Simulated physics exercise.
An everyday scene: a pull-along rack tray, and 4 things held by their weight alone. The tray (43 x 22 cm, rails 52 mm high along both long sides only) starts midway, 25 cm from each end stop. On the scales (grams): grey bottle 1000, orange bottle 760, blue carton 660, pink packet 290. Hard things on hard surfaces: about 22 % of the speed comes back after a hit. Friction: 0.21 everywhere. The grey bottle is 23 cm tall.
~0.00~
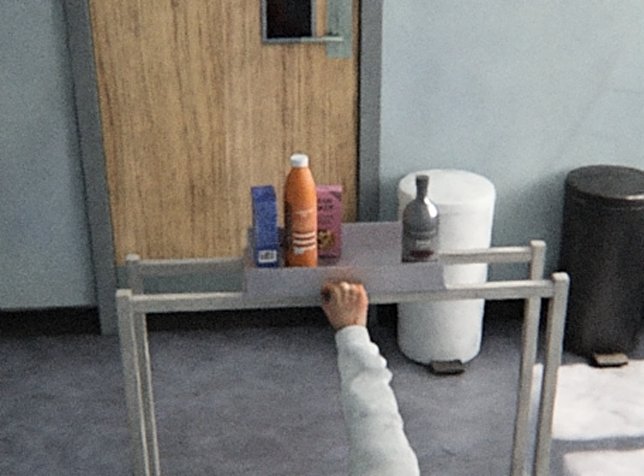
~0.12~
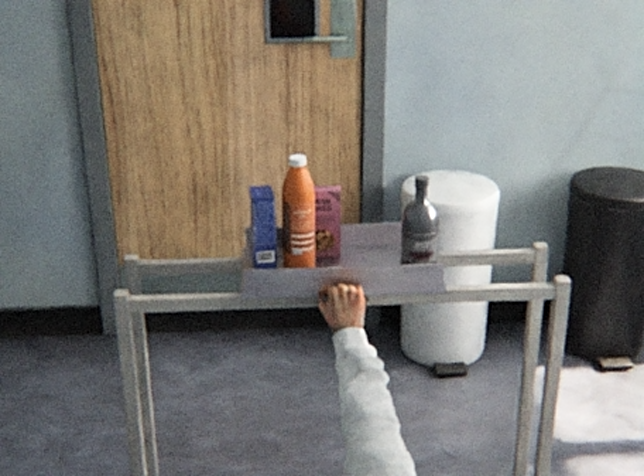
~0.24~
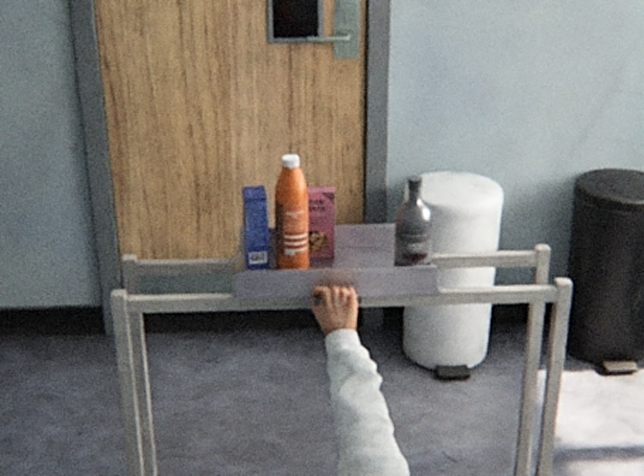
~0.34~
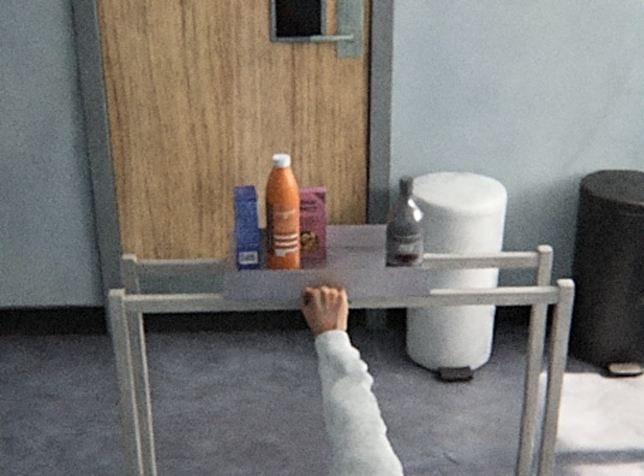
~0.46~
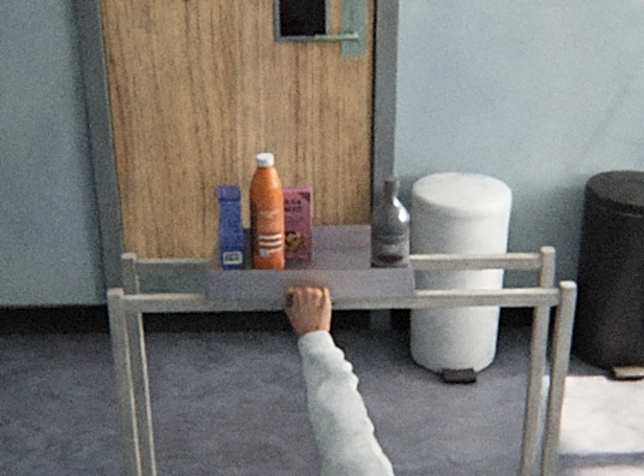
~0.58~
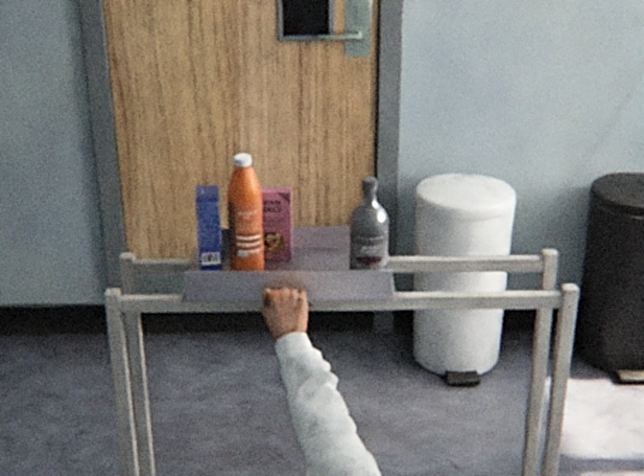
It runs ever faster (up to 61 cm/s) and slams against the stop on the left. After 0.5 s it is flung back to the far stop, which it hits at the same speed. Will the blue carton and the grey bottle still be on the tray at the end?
The blue carton comes off the tray; the grey bottle remains aboard.
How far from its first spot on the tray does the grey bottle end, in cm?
About 0 cm.
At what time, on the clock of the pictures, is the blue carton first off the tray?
Near 1.0 s.
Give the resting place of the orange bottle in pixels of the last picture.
Around (416, 213).
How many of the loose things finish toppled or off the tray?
That comes to 1.
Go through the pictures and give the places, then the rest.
Tray midway; blue carton (265, 230); grey bottle (421, 226), in the first picture.
Tray midway; orange bottle (298, 214); pink packet (314, 222), in the second picture.
Tray 2 cm left; orange bottle (291, 214); pink packet (308, 223), in the third picture.
Tray 3 cm left; orange bottle (282, 214); pink packet (299, 223), in the fourth picture.
Tray 7 cm left; orange bottle (267, 214); pink packet (284, 223), in the fifth picture.
Tray 11 cm left; blue carton (209, 231); grey bottle (369, 231), in the sixth picture.
By 1.28 s, tray 25 cm left; blue carton now off the tray; grey bottle 8 cm from its spot near (264, 232); pink packet 8 cm from its spot.
By 2.38 s, tray 5 cm left; grey bottle 8 cm from its spot near (358, 231); pink packet 8 cm from its spot; orange bottle 8 cm from its spot.
When it is over (3.6 s), off the tray, blue carton; the other 3 within 5 cm of the start. In the last view, grey bottle near (541, 229).
